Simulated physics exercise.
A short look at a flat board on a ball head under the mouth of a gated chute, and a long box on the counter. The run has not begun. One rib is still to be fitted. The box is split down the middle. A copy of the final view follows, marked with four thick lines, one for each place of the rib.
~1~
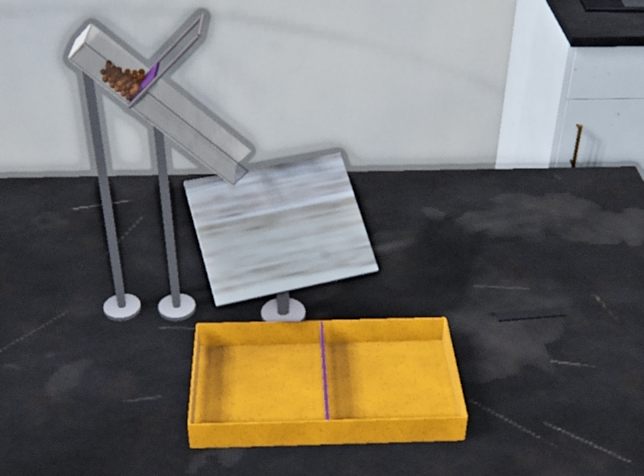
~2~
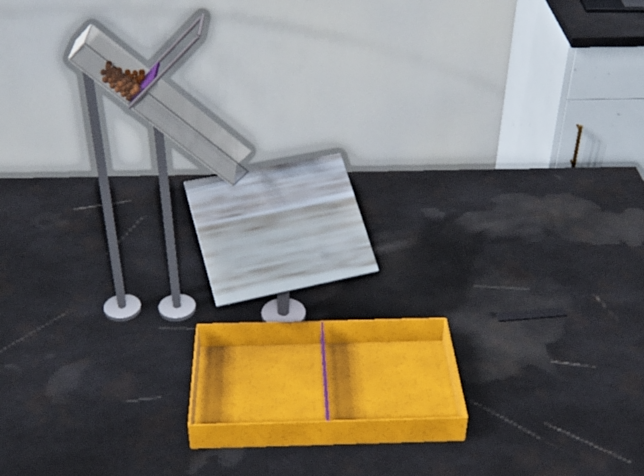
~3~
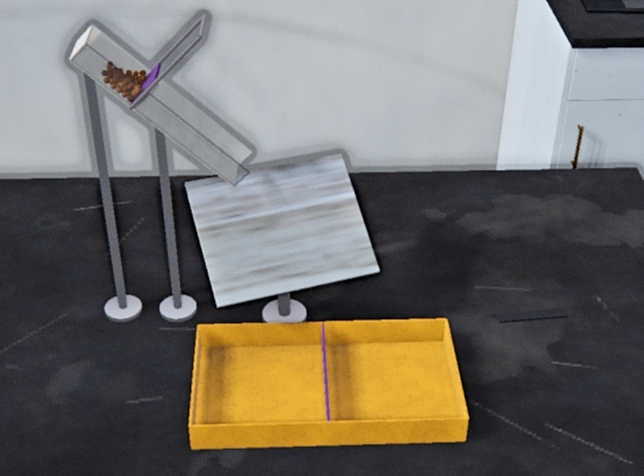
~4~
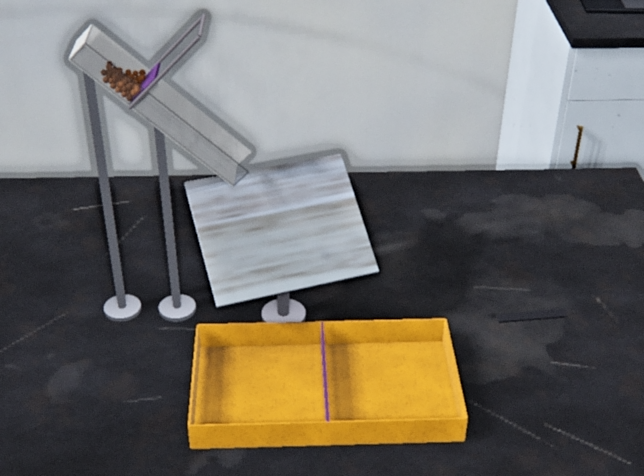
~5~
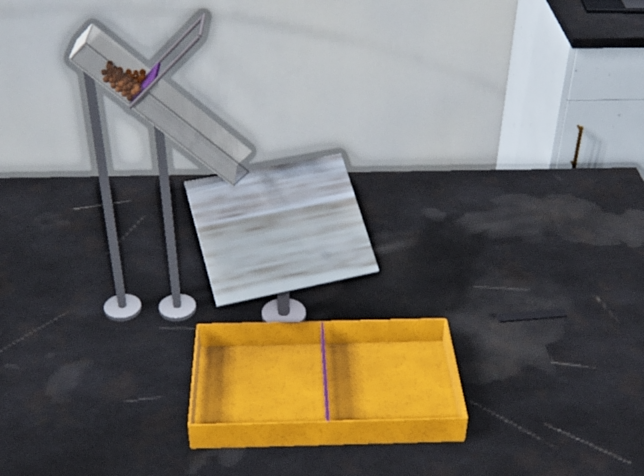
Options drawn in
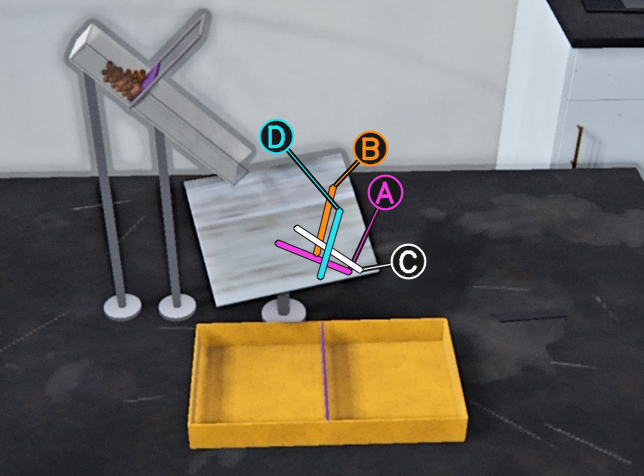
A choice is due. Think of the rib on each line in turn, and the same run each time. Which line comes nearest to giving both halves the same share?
Go for B.
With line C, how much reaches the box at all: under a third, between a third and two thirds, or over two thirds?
Over two thirds.
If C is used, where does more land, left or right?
More lands on the right.
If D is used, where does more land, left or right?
More lands on the left.
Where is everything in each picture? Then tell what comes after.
Load behind the gate near (126, 78), cereal balls; lip of the chute near (234, 175), sloping fairly steeply, in the first frame.
Middle of the board near (282, 226), tilted fairly steeply; middle of its low edge near (300, 288); of its high edge near (264, 167), in the second frame.
Front corners of the box near (190, 426) and (468, 418); front end of its middle wall near (329, 422); gate still shut near (154, 76), in the third frame.
Middle of the load near (127, 79); lip near (235, 176), in the fourth frame.
Middle of the load near (127, 78); lip near (235, 175), in the fifth frame.
On the marked copy, line A from (278, 243) to (348, 271); line B from (332, 187) to (316, 253); line C from (297, 228) to (360, 269); line D from (339, 210) to (320, 276).
With A, of what is caught, a small share in the left half, all but a few in the right.
With B, of what is caught, close to half in the left half, close to half in the right.
With C, of what is caught, a small share in the left half, the bulk in the right.
With D, of what is caught, the bulk in the left half, a small share in the right.
